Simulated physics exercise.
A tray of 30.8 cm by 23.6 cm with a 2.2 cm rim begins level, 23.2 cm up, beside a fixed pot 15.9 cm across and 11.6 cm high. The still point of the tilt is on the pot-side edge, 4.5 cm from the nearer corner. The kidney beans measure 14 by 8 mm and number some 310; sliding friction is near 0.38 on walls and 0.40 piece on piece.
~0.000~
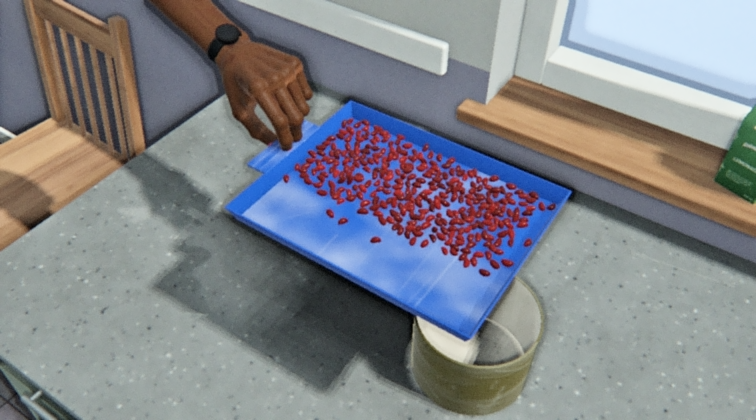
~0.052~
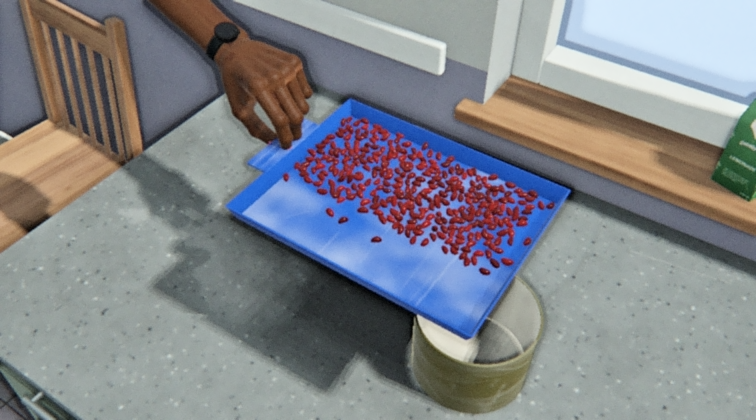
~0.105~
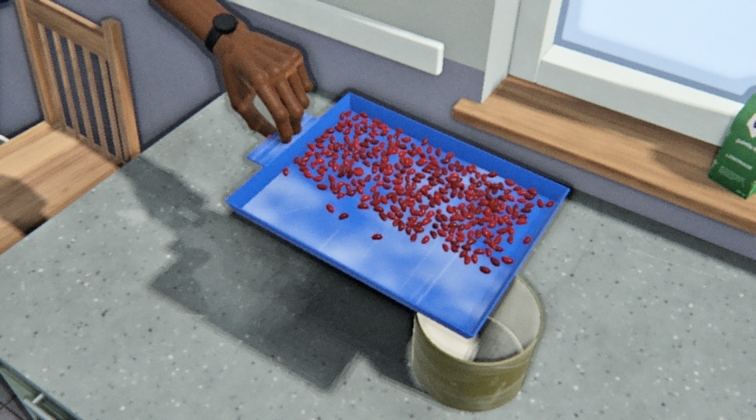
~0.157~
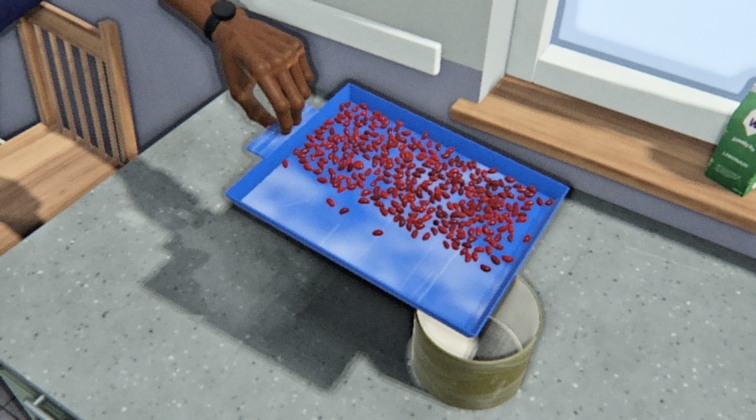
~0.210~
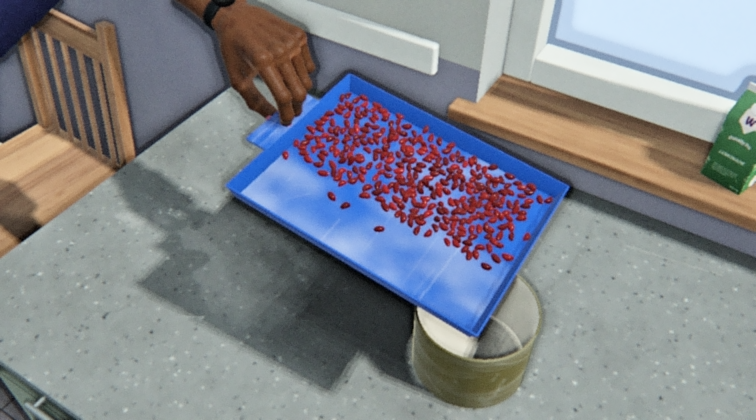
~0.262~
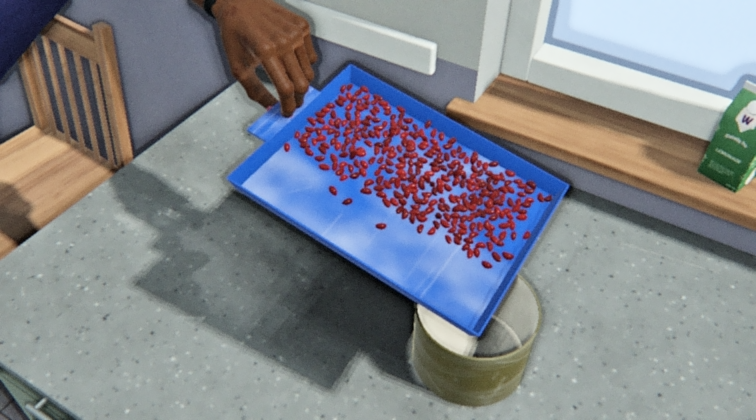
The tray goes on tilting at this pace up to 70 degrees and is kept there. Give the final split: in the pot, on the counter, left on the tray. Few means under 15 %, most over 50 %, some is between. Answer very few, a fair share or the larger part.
In the pot: Very few; on the counter: The larger part; left on the tray: A fair share.
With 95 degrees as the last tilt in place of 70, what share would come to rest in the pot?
In that case some 0 per cent.
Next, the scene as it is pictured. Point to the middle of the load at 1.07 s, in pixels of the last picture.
Near (524, 255).
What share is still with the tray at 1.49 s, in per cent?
About 45 per cent.
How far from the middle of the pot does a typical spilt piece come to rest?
About 20 cm.
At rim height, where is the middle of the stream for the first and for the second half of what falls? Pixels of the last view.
At about (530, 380), then at (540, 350).
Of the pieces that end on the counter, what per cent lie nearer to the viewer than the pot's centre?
Roughly 70 per cent.
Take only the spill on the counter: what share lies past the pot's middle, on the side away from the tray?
About 100 per cent.
After 0.75 s, tilt 40 degrees; the tray holds 100 %, the pot 0 %.
Then, at 1.07 s, tilt 58 degrees; the tray holds 85 %, the pot 0 %.
After 1.49 s, tilt 70 degrees; the tray holds 45 %, the pot 0 %.
At rest (3.0 s), pot 0 %, counter 65 %, tray 35 %.
